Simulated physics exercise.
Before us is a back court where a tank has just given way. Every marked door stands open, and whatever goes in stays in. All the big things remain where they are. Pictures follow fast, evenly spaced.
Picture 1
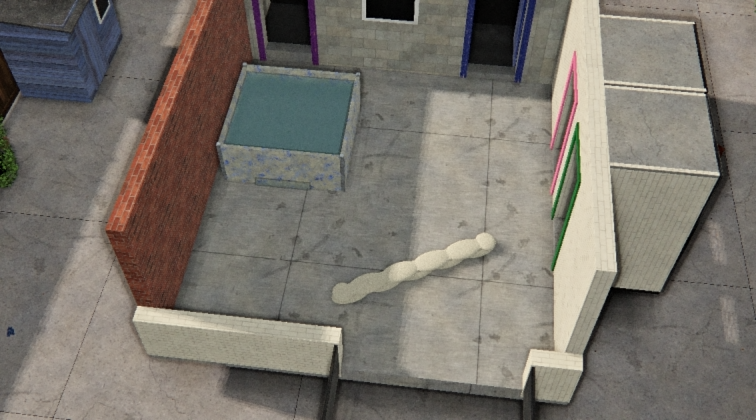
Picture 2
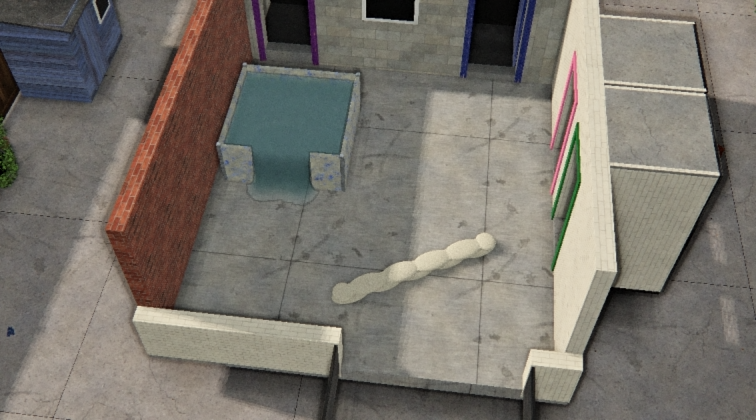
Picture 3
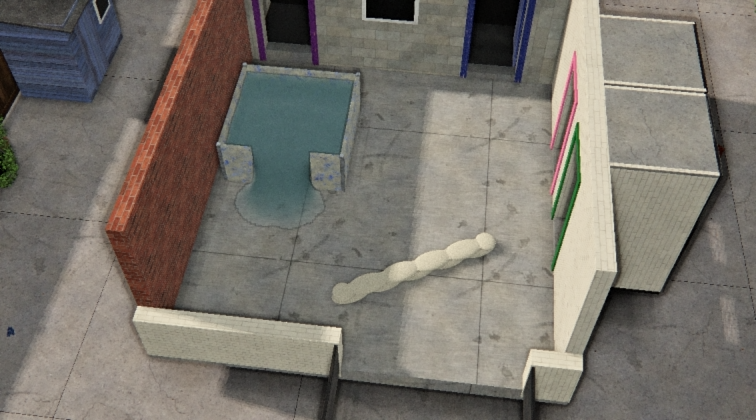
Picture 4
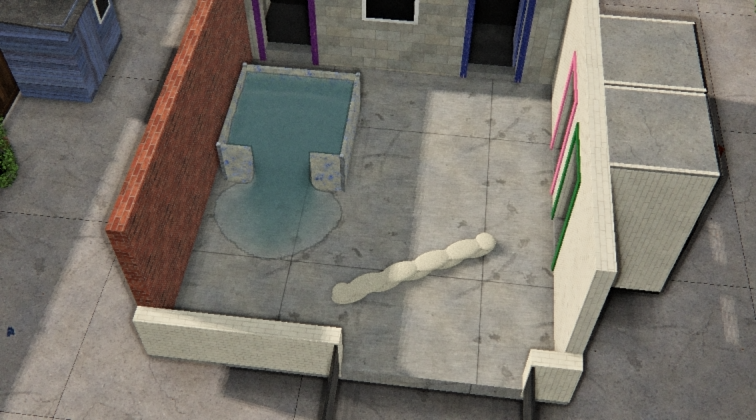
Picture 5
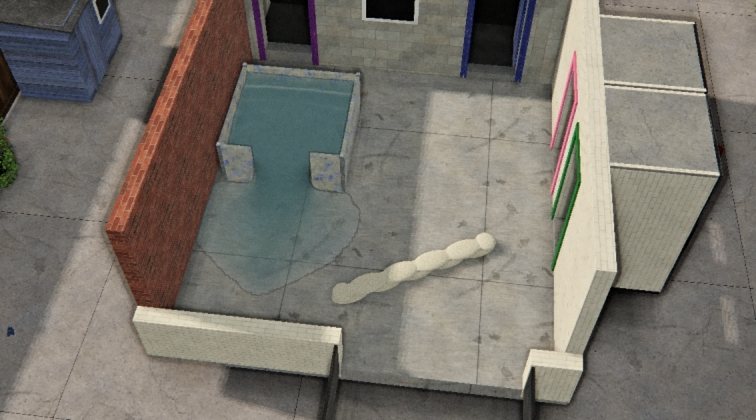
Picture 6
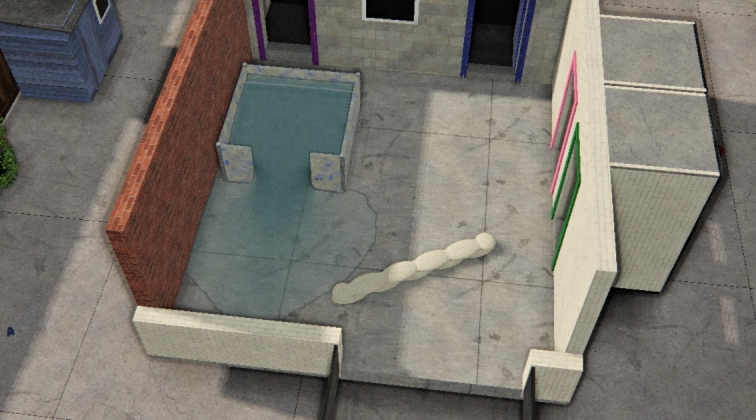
In a walled back court, the front of a water tank gave way in the middle, and water poured through the gap and spread across the paving toward the low front wall and the sandbags.
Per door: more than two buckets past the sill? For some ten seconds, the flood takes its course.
In the end the green door holds up fine I think; the blue door holds up fine I think; the pink door holds up fine I think; the purple door holds up fine I think.
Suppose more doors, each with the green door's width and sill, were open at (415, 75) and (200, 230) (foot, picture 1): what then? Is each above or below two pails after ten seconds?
In order: Stays within it, tops the limit.
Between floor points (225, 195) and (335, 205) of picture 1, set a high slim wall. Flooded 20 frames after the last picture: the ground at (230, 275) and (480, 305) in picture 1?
One after the other: Covered, dry.
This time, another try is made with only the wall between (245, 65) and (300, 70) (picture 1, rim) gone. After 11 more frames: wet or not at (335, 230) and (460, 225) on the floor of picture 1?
Taking them in turn, they come out spared and spared.
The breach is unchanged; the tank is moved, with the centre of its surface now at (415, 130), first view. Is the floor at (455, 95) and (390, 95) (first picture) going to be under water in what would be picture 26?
The first spot is spared, the second spared.
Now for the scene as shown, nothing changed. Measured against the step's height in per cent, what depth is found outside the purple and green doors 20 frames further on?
In order: Roughly 0 and 0 in a hundred.
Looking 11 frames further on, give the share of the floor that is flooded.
Near 35 in a hundred.
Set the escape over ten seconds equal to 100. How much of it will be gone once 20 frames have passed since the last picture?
About 20 per cent.
A moment on, water covers 25 % of the floor; the green door not reached, the blue door not reached, the pink door not reached, the purple door not reached.
Next, water covers 35 % of the floor; the green door not reached, the blue door not reached, the pink door not reached, the purple door not reached.
Then, water covers 55 % of the floor; the green door not reached, the blue door not reached, the pink door not reached, the purple door not reached.
Later, water covers 80 % of the floor; the green door wet at the sill, nothing in, the blue door not reached, the pink door wet at the sill, nothing in, the purple door wet at the sill, nothing in.
In the end, water covers 90 % of the floor; the green door wet at the sill, nothing in, the blue door wet at the sill, nothing in, the pink door under two buckets in, the purple door wet at the sill, nothing in.
